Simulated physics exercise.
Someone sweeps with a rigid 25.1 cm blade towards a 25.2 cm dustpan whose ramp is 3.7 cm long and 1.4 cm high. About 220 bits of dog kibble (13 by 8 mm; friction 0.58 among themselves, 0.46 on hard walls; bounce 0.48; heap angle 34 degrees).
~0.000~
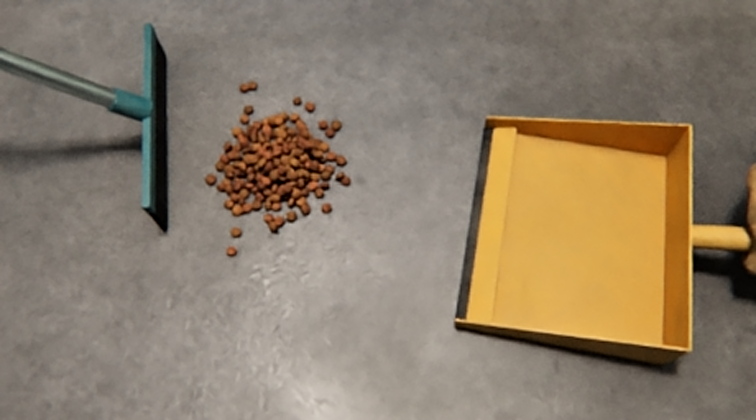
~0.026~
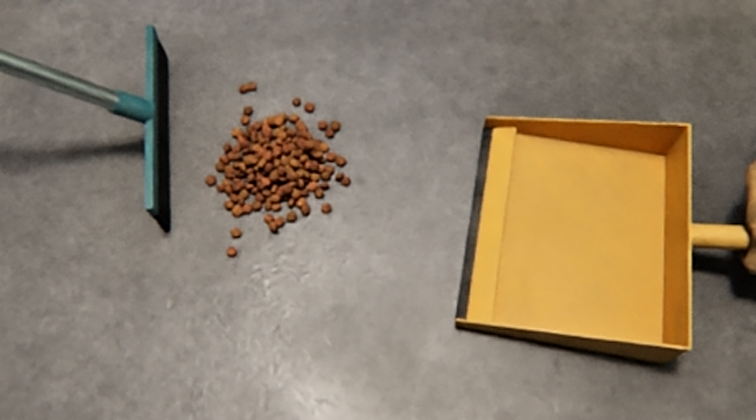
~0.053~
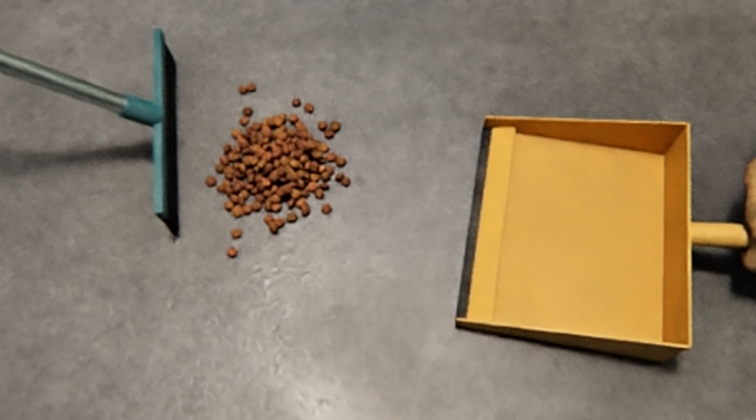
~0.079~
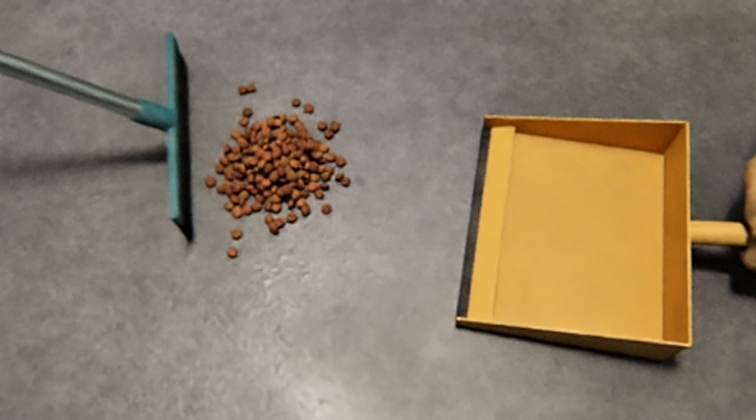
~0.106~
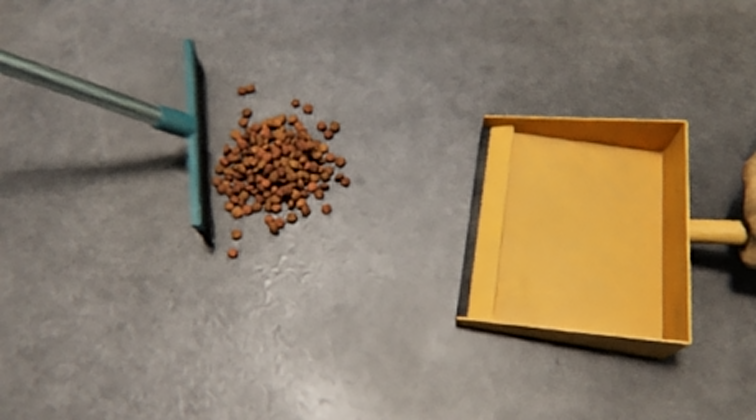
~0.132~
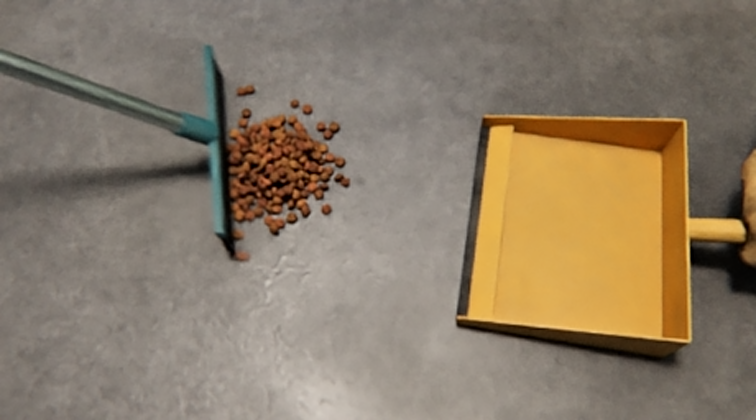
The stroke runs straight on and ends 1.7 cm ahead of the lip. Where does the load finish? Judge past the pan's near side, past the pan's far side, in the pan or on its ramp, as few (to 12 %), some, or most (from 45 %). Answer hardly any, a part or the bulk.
Near side hardly any, far side a part, pan a part.
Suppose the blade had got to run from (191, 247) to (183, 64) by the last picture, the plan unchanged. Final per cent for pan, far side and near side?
Pan 0, far 0, near 0.
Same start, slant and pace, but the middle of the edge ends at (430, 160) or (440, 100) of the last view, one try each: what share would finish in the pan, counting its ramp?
Some 35 and 25 per cent.
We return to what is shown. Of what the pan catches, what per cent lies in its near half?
Roughly 50 per cent.
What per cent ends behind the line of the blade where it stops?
Roughly 5 per cent.
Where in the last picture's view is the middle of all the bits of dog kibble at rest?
Near (466, 178).
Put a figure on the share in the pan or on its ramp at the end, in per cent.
Roughly 25 per cent.
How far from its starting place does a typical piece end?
About 22 cm.
After 0.26 s, middle of the blade 17 cm from the lip; 0 % over the lip, far side 5 %, near side 0 %.
Then, at 0.35 s, middle of the blade 8 cm from the lip; 0 % over the lip, far side 15 %, near side 0 %.
After 0.57 s, middle of the blade 6 cm from the lip; 25 % over the lip, far side 20 %, near side 0 %.
In the end, at 1.1 s, near side 0 %, far side 20 %, pan 25 %, in front of the lip or behind the blade 55 %.
